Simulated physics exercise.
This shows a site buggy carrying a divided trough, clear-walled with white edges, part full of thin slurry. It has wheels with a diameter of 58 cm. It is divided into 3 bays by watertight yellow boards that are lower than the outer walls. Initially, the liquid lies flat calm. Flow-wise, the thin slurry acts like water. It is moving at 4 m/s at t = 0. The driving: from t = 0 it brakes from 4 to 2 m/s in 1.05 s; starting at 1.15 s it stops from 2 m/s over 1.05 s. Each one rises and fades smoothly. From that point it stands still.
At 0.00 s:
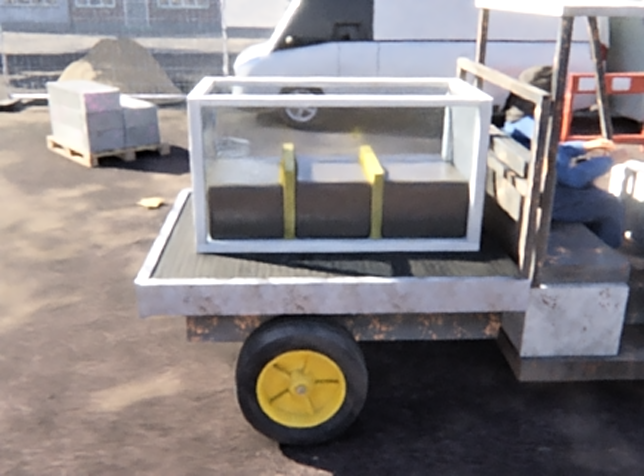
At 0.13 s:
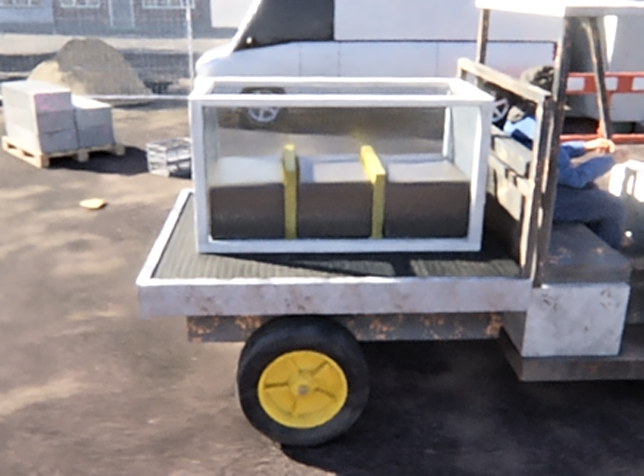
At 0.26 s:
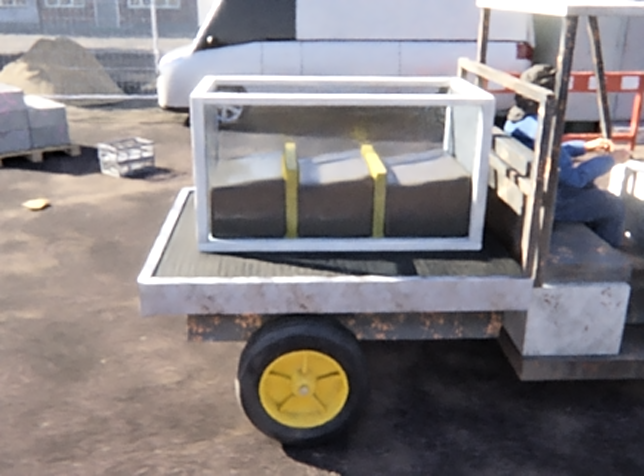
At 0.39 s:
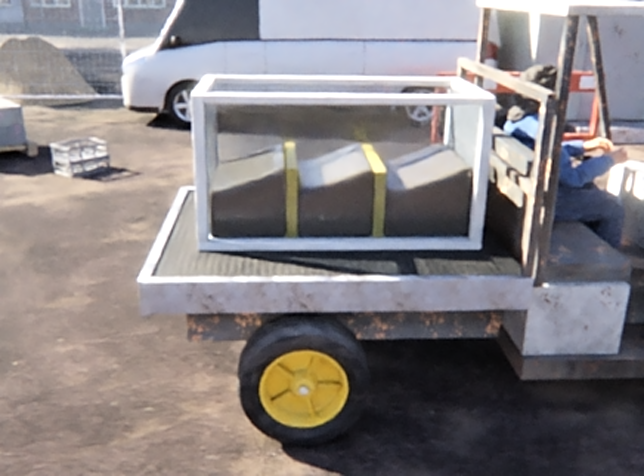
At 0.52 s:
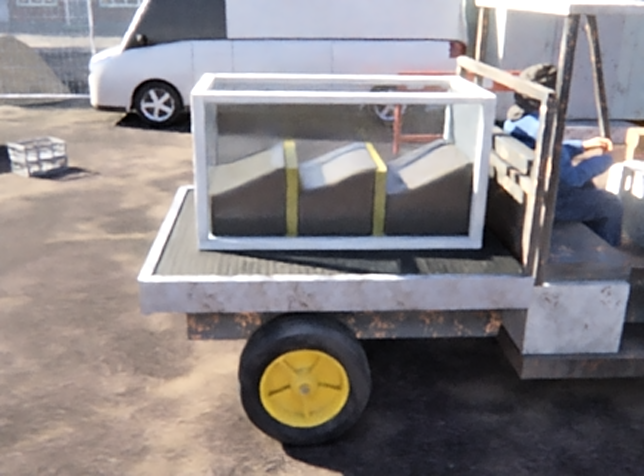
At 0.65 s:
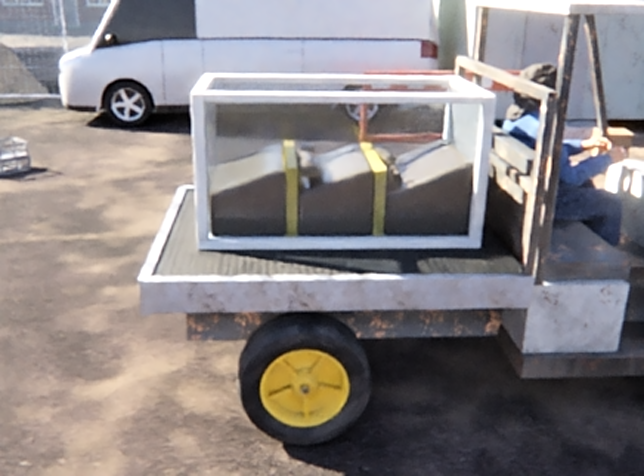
Site buggy rolling right past a white van, grey liquid in its clear divided trough tilting from level to higher on the right.
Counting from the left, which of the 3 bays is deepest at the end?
The third one.
Then, 1.25 s in, left to right it is 27, 28, 28 cm deep.
Then, 1.95 s in, left to right it is 27, 27, 29 cm deep.
Then, 2.75 s in, left to right it is 27, 27, 29 cm deep.
Then, 5.18 s in, left to right it is 27, 27, 29 cm deep.
